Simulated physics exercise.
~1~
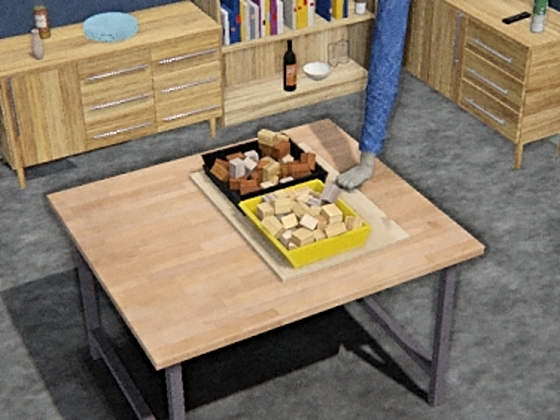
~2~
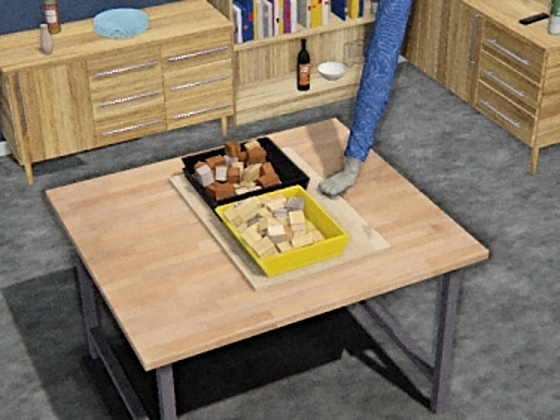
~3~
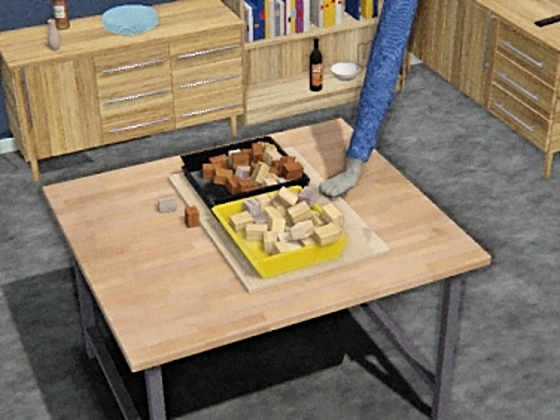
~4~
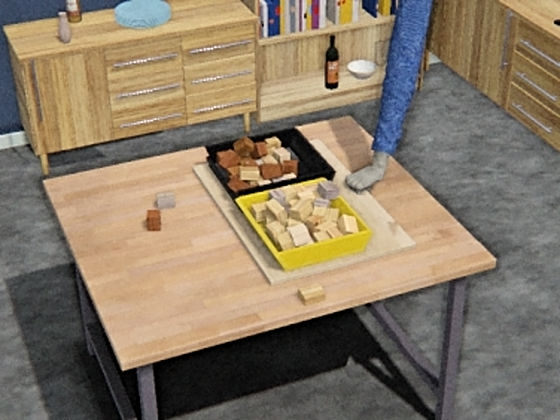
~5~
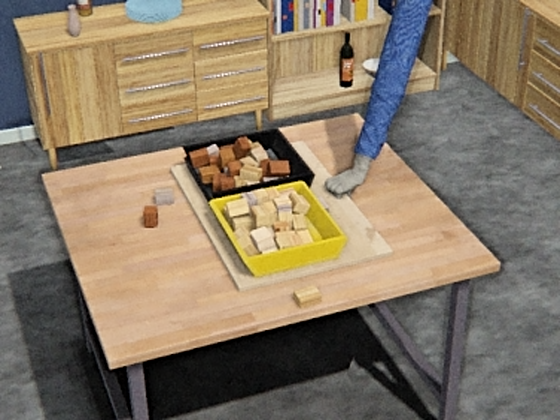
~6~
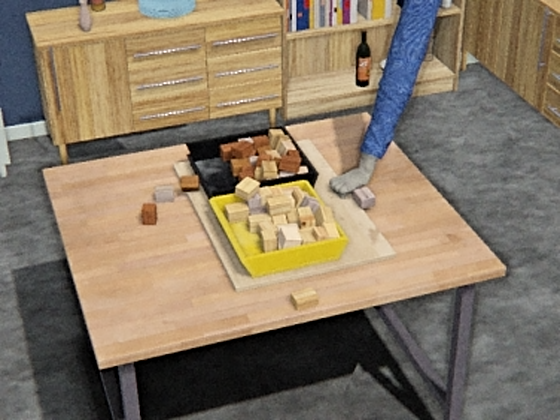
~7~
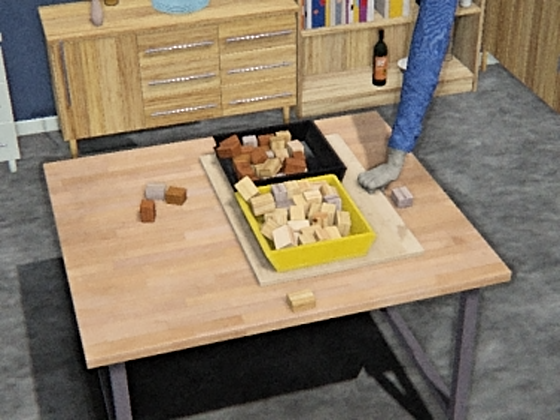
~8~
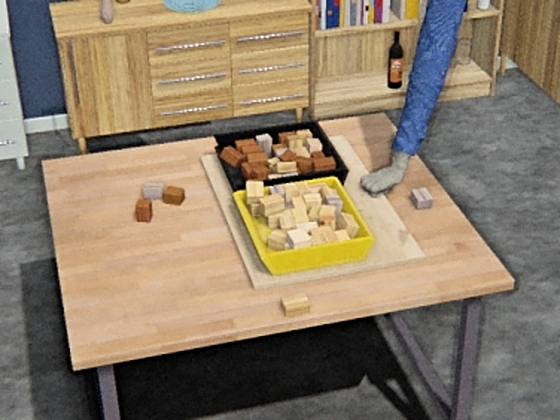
To begin with, a yellow basket of pale wooden blocks and a black basket of reddish-brown ones sit on a board on a wooden table, with a blue-sleeved arm's gloved hand at the board's edge. The board and baskets shift left, and the blocks jostle. Two blocks then lie on the table left of the black basket. As the baskets go back right, a pale block lands near the front edge. Further side-to-side shaking drops another block at left and one beyond the hand at right. Finally the baskets rest, still mostly full, with five blocks scattered around them.
